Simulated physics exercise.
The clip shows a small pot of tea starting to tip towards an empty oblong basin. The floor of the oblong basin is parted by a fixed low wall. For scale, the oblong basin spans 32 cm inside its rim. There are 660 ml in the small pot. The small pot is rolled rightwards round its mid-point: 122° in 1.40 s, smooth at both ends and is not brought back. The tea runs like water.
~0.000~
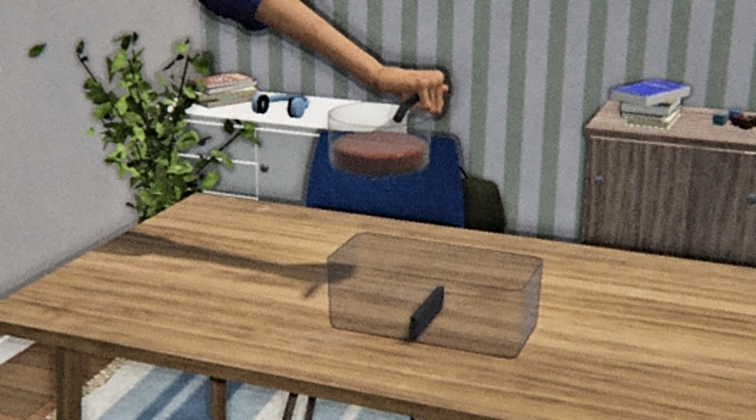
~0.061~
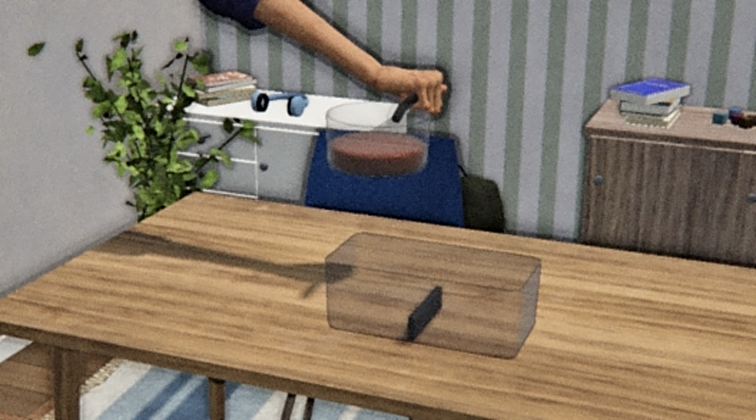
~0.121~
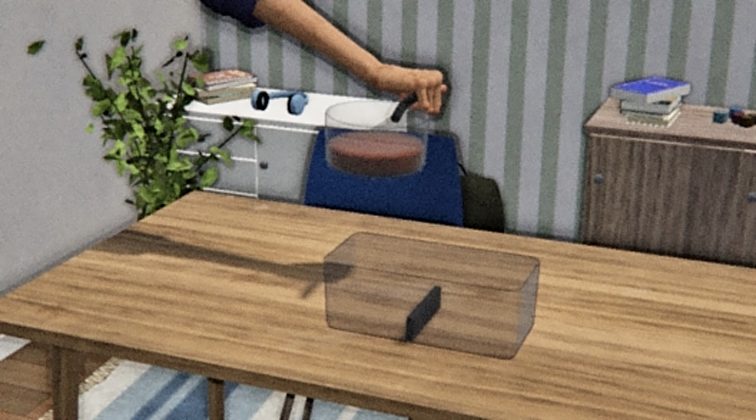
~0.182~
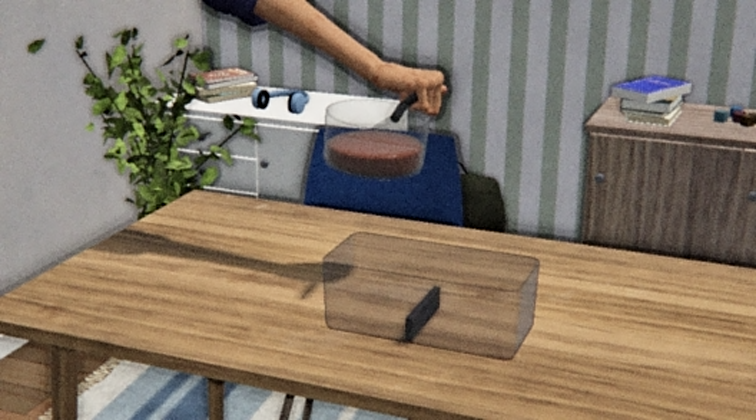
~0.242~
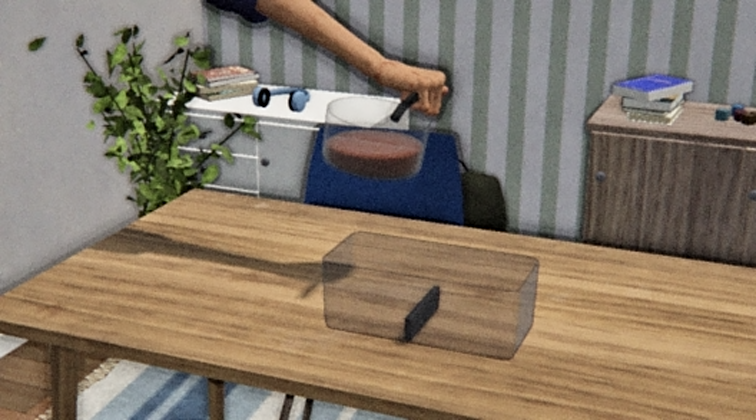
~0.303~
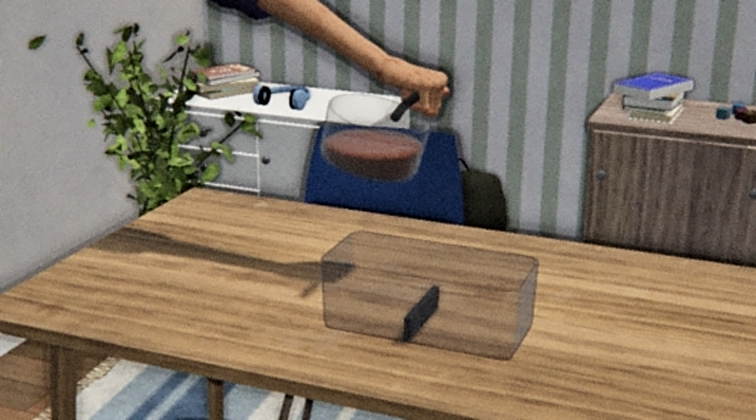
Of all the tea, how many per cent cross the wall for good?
Roughly 80 per cent is past the wall.
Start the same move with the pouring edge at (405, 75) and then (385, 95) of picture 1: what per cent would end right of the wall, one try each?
In turn about 65 and 20 per cent.
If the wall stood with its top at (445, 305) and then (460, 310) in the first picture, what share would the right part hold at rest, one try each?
In turn about 65 and 30 per cent.
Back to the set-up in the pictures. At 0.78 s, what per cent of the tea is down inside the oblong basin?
Some 4 per cent.
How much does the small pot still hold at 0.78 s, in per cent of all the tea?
About 66 per cent.
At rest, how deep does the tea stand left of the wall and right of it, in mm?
Left about 6 mm, right about 22 mm.
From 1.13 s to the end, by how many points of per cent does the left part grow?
Some 12 per cent.
By 0.78 s the tilt is 72° and 66 per cent is still to pour, 0 is left of the wall and 4 right of it.
By 1.13 s the tilt is 111° and 8 per cent is still to pour, 6 is left of the wall and 70 right of it.
By 1.50 s the tilt is 122° and 0 per cent is still to pour, 18 is left of the wall and 81 right of it.
By 1.90 s the tilt is 122° and 0 per cent is still to pour, 19 is left of the wall and 80 right of it.
At rest 19 per cent lies left of the wall, 80 right of it and 1 outside.
